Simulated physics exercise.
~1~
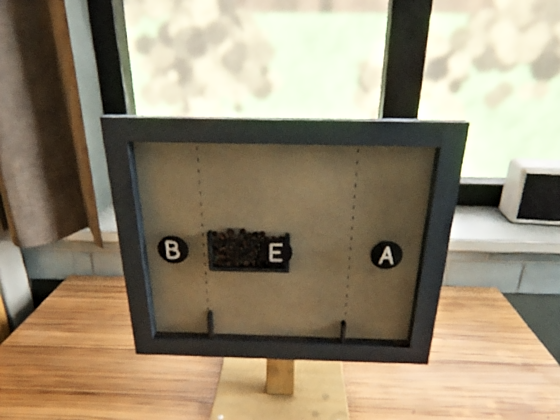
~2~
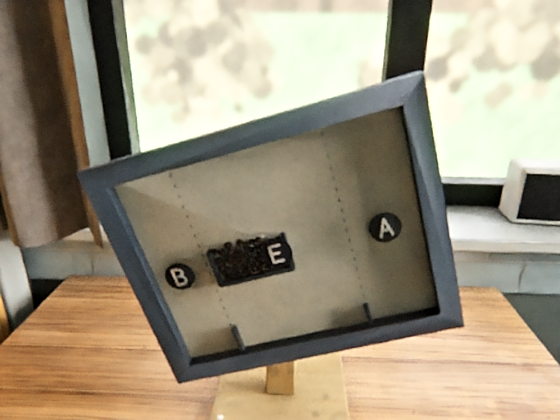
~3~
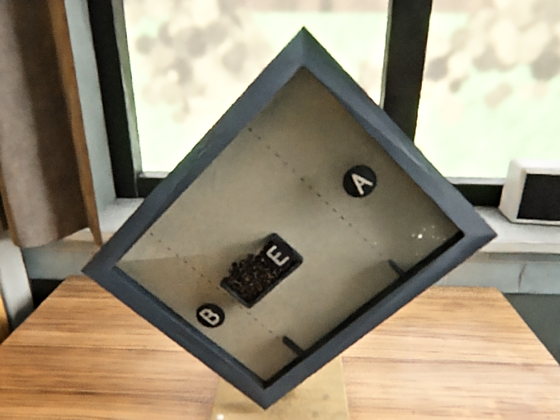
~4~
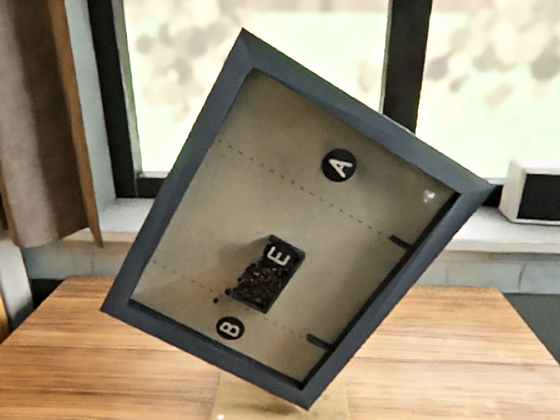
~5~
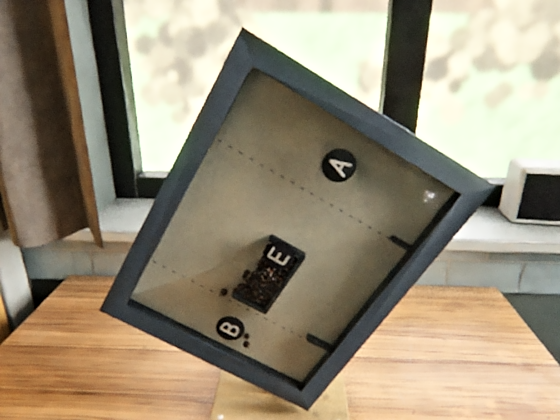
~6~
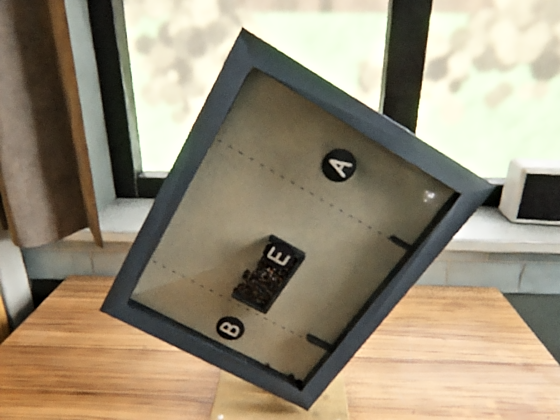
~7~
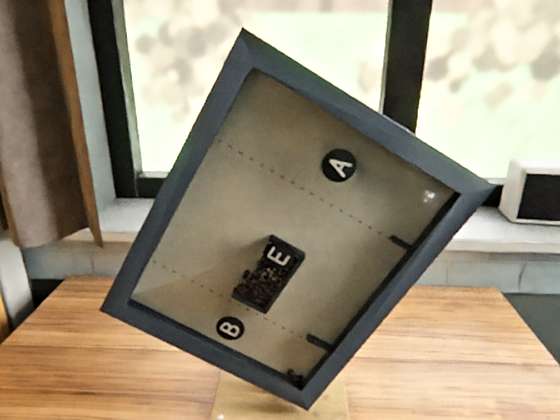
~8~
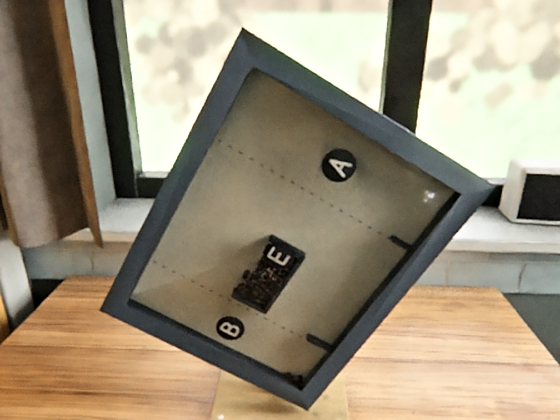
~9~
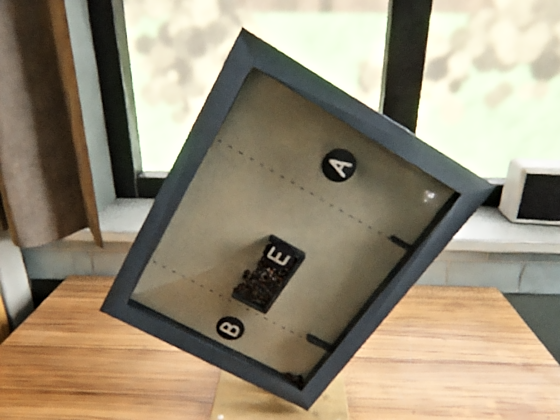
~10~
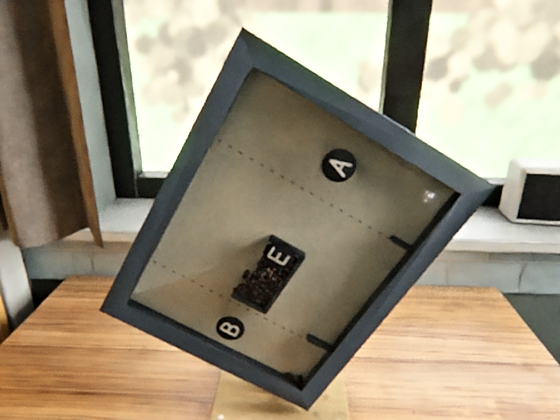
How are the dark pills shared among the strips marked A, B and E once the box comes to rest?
Strip E holds plenty of them, nearly the whole load. Strips A and B hold hardly any, with just a few pills ending up in B.
